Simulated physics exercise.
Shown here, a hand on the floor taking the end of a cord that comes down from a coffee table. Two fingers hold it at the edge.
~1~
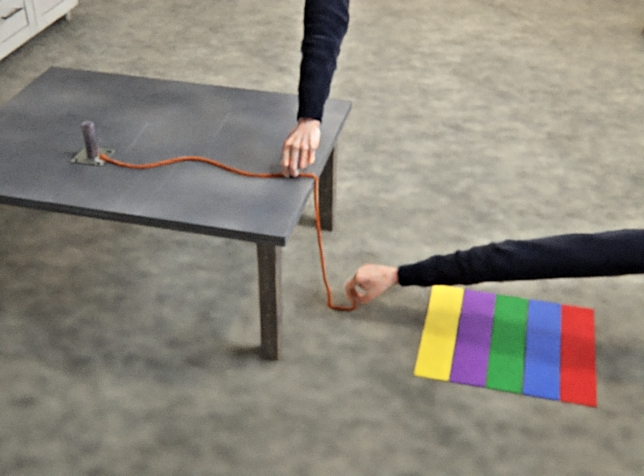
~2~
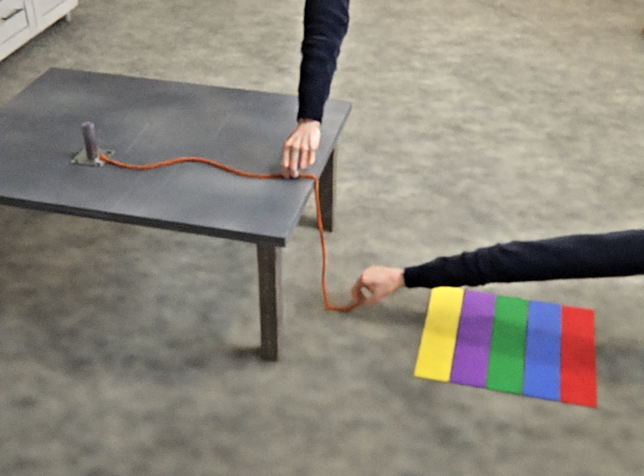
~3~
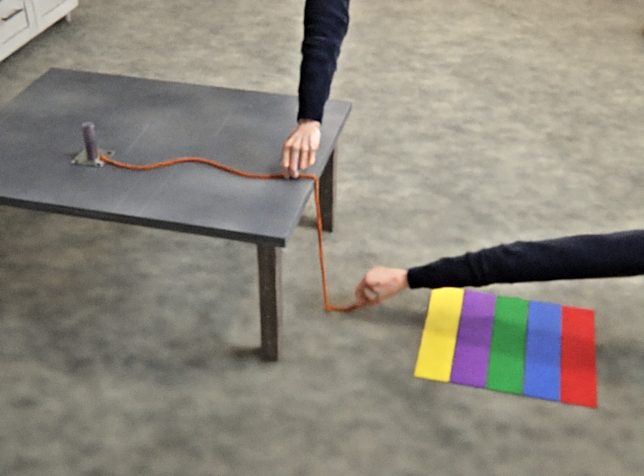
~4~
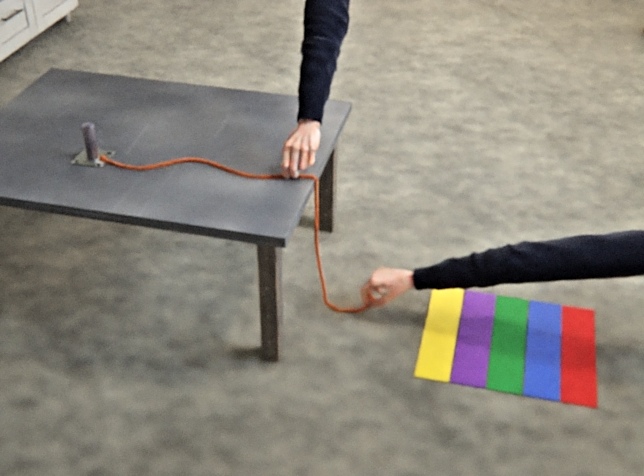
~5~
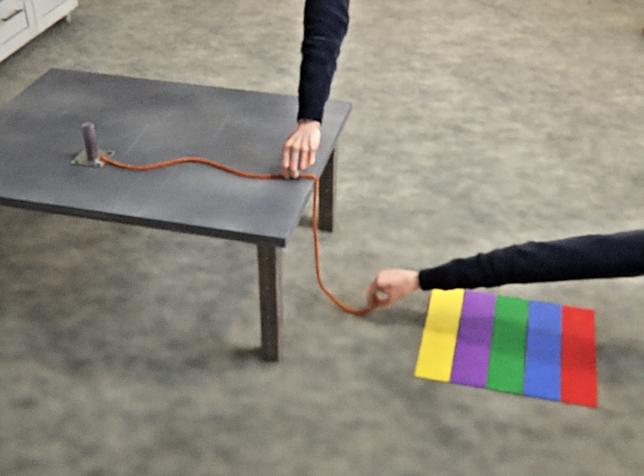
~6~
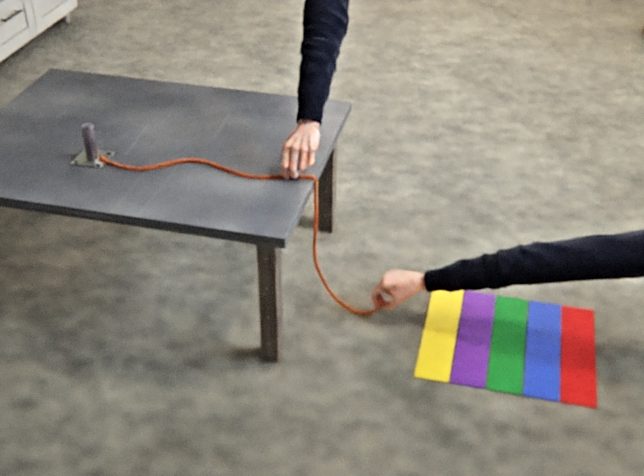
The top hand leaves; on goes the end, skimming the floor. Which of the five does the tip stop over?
The end stops over the purple strip.
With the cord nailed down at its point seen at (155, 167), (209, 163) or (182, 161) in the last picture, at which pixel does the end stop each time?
About (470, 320), (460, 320) and (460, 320).
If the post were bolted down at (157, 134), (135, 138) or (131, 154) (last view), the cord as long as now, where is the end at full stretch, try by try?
Try by try, around (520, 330), (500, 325) and (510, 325).
Early on, end near (419, 312); short of the strips.
Midway, end near (453, 318); over yellow.
At the end of the slack, end near (473, 321); over purple. It gets as far as the purple strip.
